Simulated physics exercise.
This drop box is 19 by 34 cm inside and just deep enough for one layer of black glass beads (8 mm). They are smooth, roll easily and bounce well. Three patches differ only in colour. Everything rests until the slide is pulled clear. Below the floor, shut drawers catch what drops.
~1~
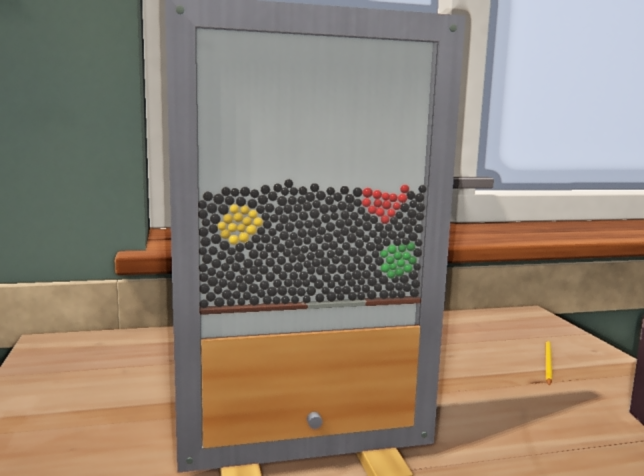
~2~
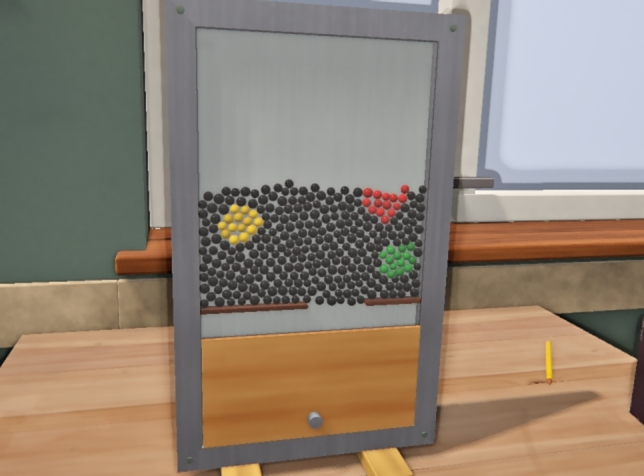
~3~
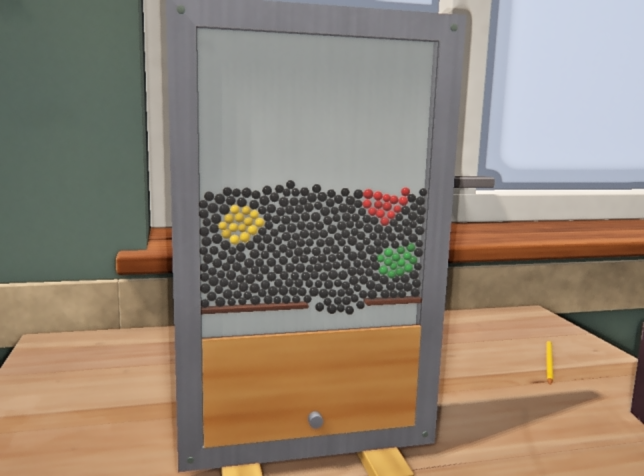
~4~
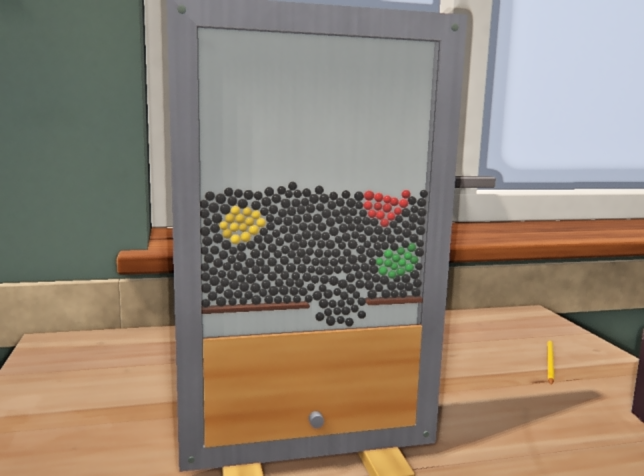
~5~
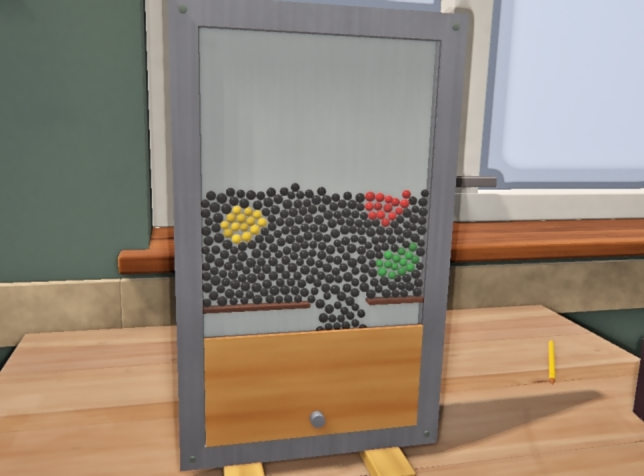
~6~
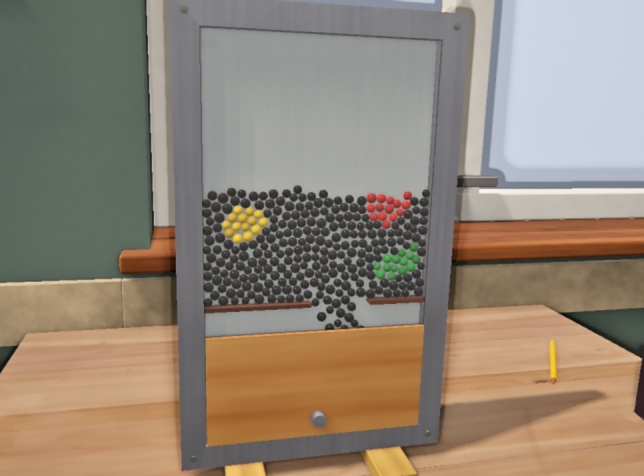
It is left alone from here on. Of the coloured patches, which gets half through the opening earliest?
Answer: Red.
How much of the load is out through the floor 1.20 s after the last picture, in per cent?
Some 85 per cent.
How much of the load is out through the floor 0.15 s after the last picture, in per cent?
Some 25 per cent.
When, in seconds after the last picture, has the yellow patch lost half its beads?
At about 0.6 s.
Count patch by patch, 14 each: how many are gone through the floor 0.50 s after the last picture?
Red 12, green 4, yellow 0.
Then, 0.15 s after the last picture, 25 % are out; out of 14, red 0, green 1, yellow 0.
Then, 0.50 s after the last picture, 65 % are out; out of 14, red 13, green 5, yellow 0.
Then, 1.20 s after the last picture, 85 % are out; out of 14, red 14, green 11, yellow 14.
All still 3.1 s after it, 90 % are out; out of 14, red 14, green 11, yellow 14; half out at red 0.41 s, green 0.59 s, yellow 0.64 s.
